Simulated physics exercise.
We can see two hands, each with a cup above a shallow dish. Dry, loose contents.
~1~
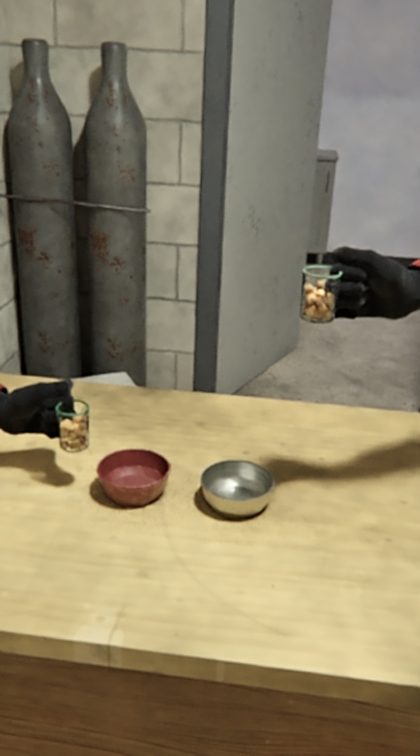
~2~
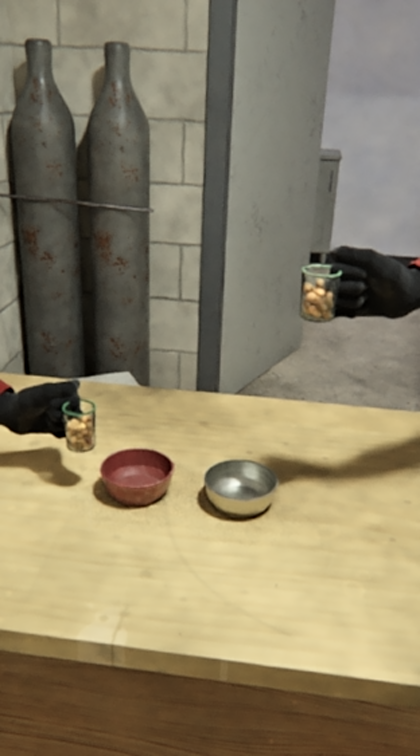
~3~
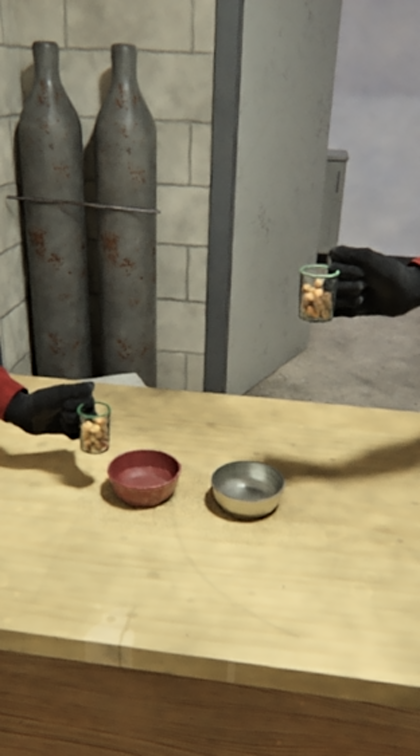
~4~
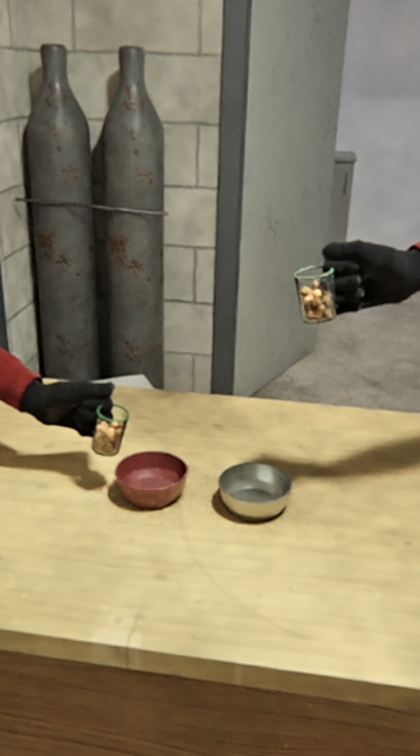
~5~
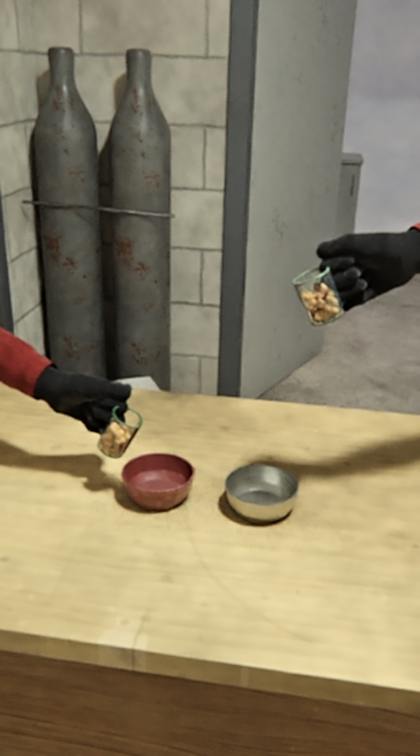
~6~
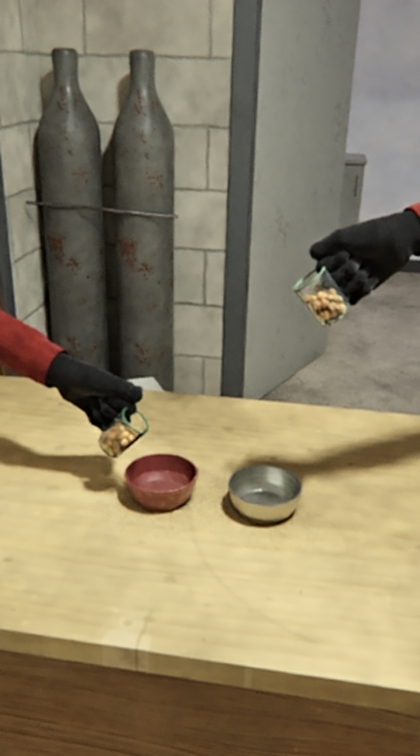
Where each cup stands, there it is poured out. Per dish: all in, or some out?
In order: Left dish: I think none will fall out of it, right dish: I think some will fall out of it.
Then, 0.37 s after the last picture, left, all still in the cup; right, all still in the cup.
Then, 0.76 s after the last picture, left, nearly all still in the cup, a stray few in the dish, a small part in the air; right, nearly all still in the cup, a stray few in the air.
Then, 1.23 s after the last picture, left, all in the dish; right, about a third in the dish, a small part outside the dish, about two thirds in the air.
By the end, left, all in the dish, none outside the dish; right, about half in the dish, about half outside the dish.
